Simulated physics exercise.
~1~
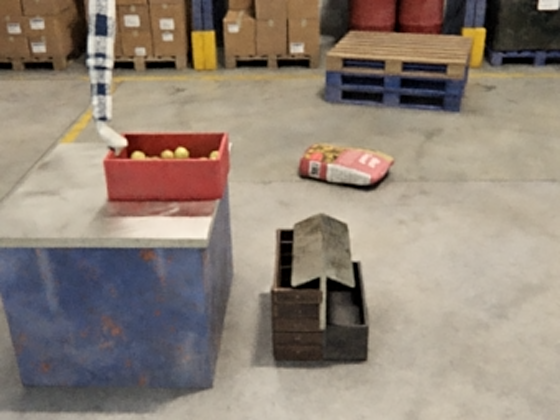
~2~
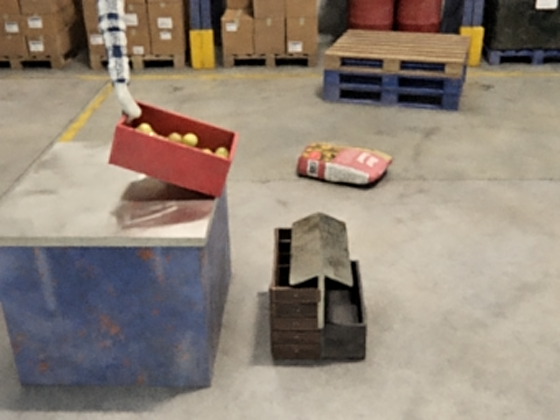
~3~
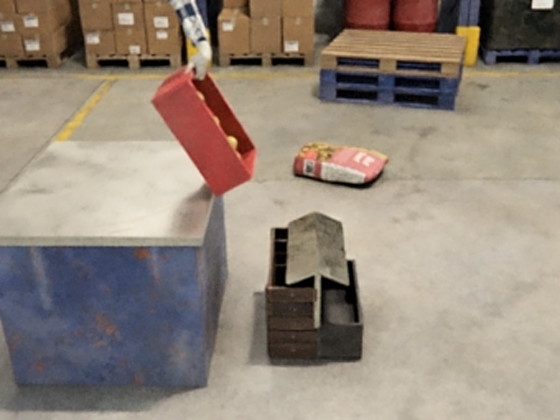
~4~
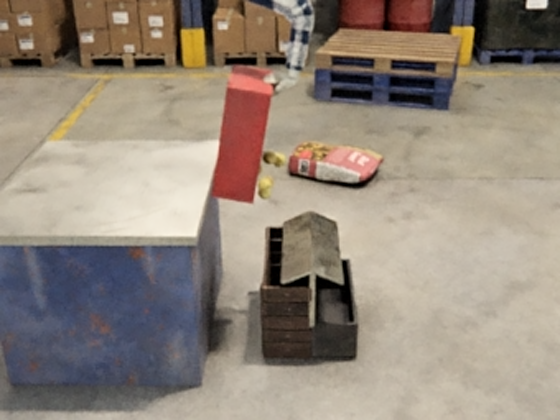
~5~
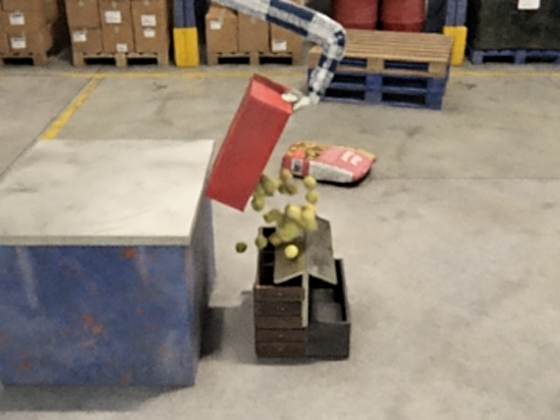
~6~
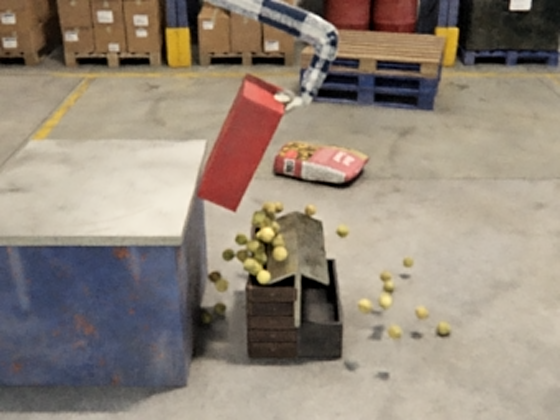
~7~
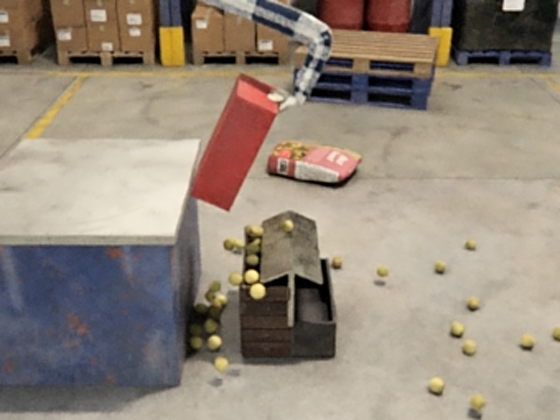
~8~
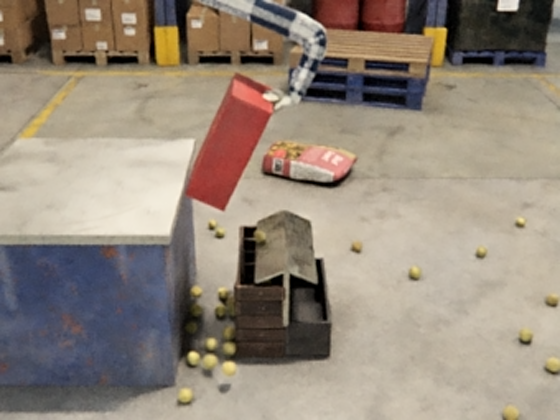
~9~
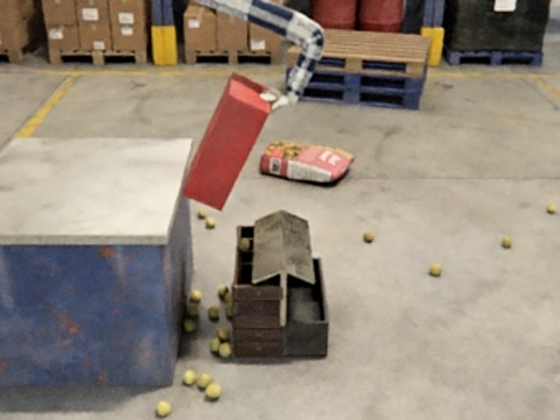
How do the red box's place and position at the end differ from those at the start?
At the start the red box rests level on top of the bench, near its right edge. At the end it is held up in the air just past that edge, steeply tipped with its open side facing down to the right.
